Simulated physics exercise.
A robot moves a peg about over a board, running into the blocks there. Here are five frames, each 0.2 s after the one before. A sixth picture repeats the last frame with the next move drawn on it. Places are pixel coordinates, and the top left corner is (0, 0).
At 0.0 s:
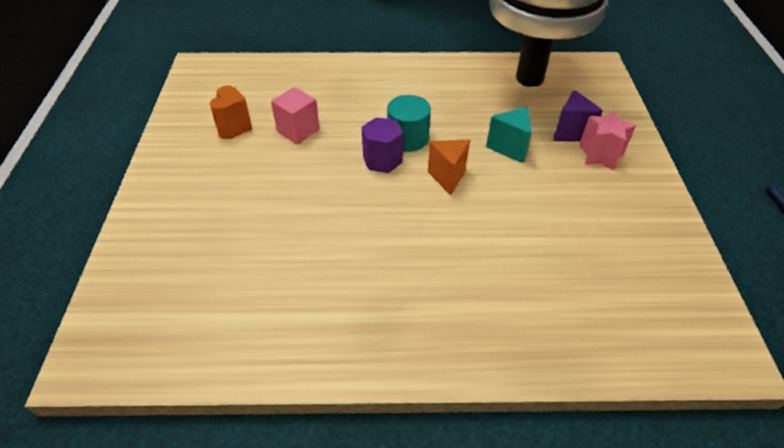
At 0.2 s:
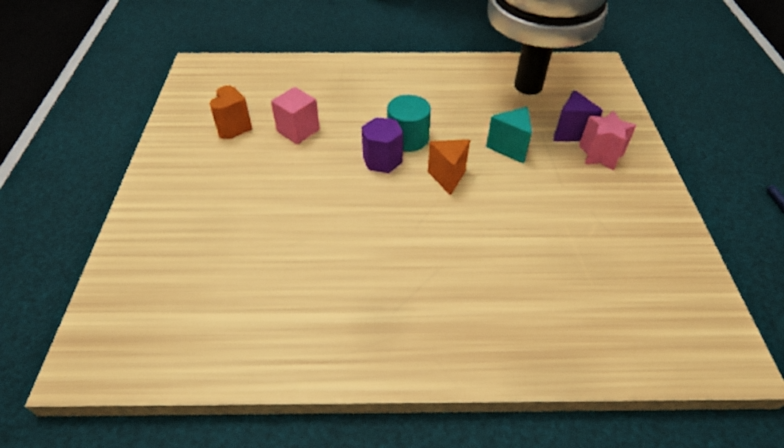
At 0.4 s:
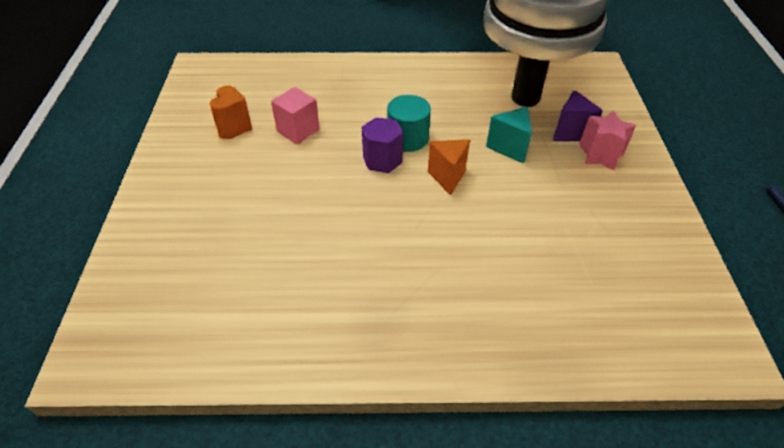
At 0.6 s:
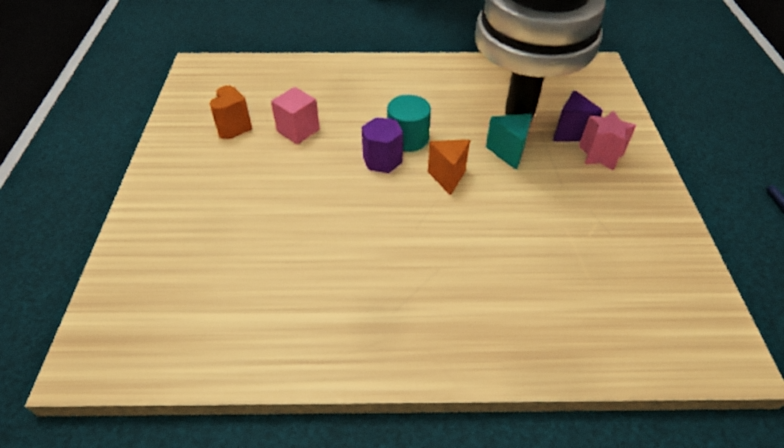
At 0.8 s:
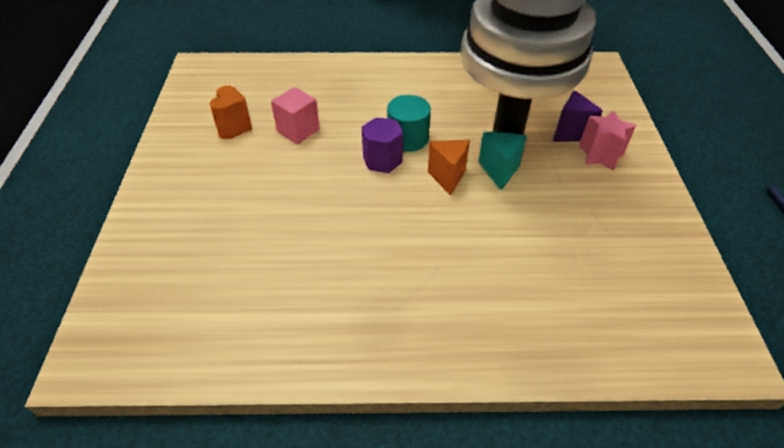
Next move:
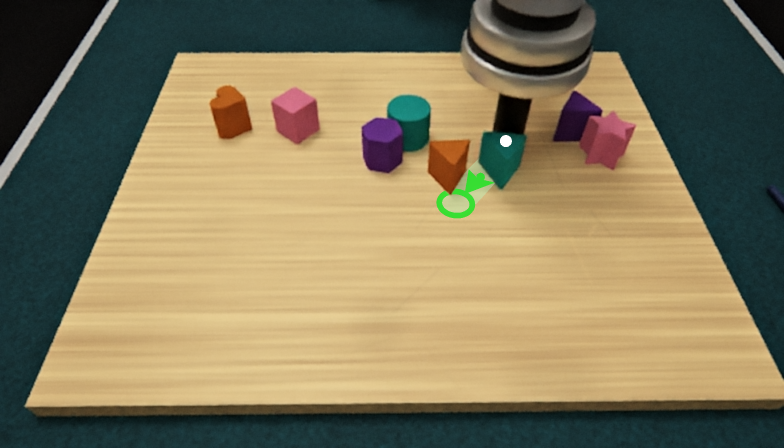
Robot arm lowering its black peg toward a teal triangular block and pushing it forward beside an orange one on a wooden board.
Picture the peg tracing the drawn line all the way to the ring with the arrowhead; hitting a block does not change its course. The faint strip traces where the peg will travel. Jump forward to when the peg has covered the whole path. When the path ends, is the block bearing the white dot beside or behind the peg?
Yes, that is how it ends up.
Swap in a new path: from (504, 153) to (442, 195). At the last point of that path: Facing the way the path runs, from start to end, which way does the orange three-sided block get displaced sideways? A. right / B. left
My pick is A.
Drawn move, from (504, 153) to (456, 203); the dot is on the turquoise three-sided block.
What follows on the original path. Halfway along, peg at (484, 158); turquoise three-sided block at (489, 169), turned 20° anticlockwise.
At the end, peg at (458, 184); orange three-sided block at (446, 149), turned 15° clockwise; turquoise three-sided block at (483, 192), turned 55° anticlockwise; purple three-sided block still.
